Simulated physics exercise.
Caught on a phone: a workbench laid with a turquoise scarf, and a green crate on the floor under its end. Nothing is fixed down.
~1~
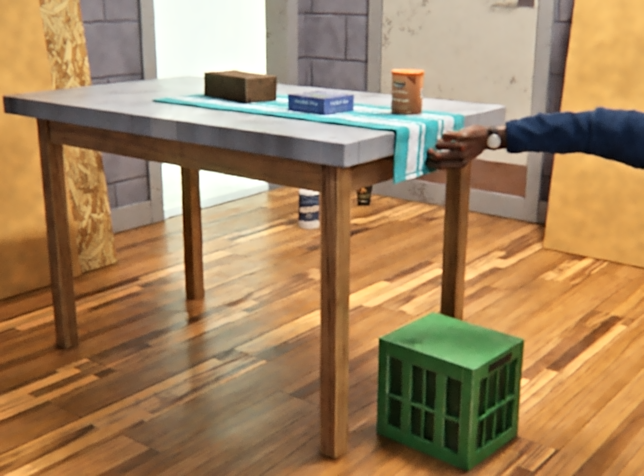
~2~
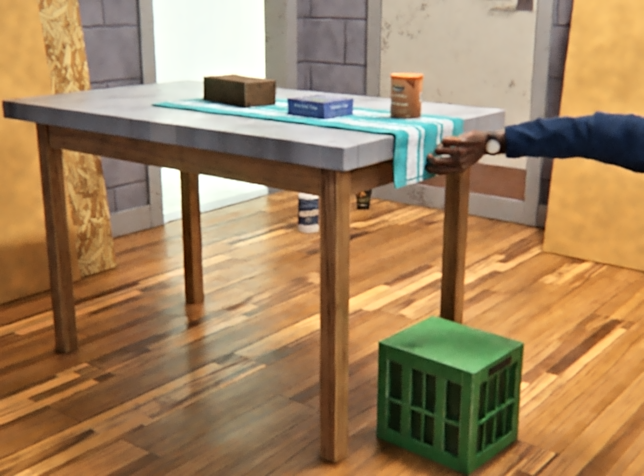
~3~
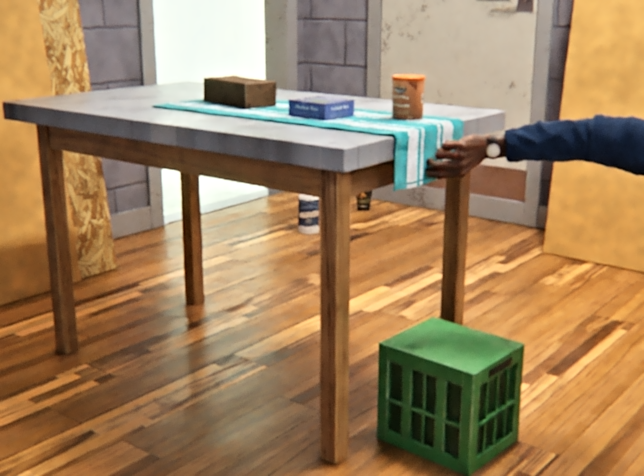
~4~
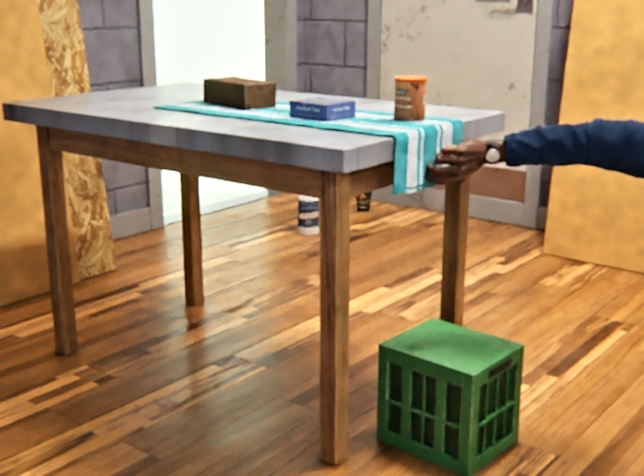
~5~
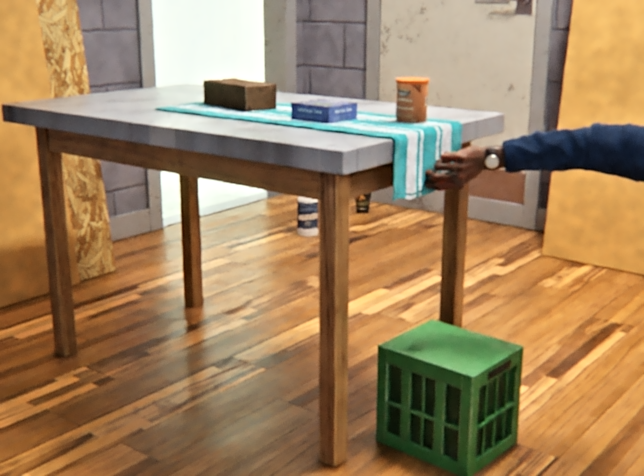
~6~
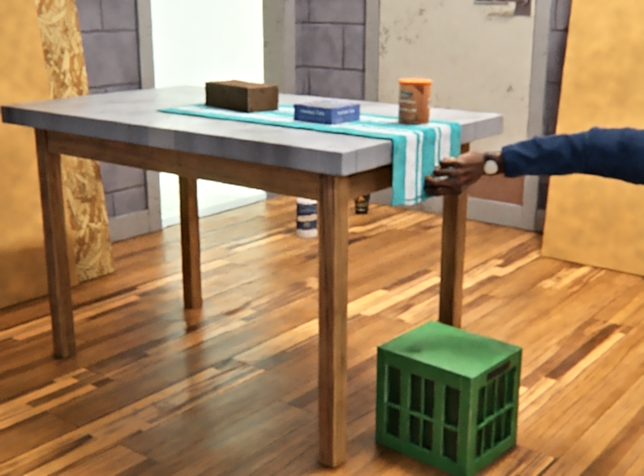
On a workbench above a green crate, a hand slowly drawing a turquoise scarf slightly downward over the right end, items shifting slightly.
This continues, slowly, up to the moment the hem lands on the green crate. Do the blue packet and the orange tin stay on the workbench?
In the end the blue packet falls off. The orange tin goes over the edge.
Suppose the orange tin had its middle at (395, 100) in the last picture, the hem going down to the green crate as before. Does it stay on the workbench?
Placed so, it comes down.
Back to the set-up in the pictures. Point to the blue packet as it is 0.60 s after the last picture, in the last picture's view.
Around (368, 117).
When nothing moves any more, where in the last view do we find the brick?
Close to (353, 107).
Then, 0.60 s later than the last view, hem going down; packet carried along near (368, 117); tin over the edge.
Then, 1.60 s later than the last view, hem going down; packet tipping at the edge near (428, 125); tin down below near (609, 342).
Then, 2.34 s later than the last view, hem on the crate; packet down below near (457, 322); tin down below near (609, 342).
Finally, hem on the crate; packet down below near (457, 322); tin down below near (609, 342). The blue packet goes over the edge and the orange tin is carried off the end.
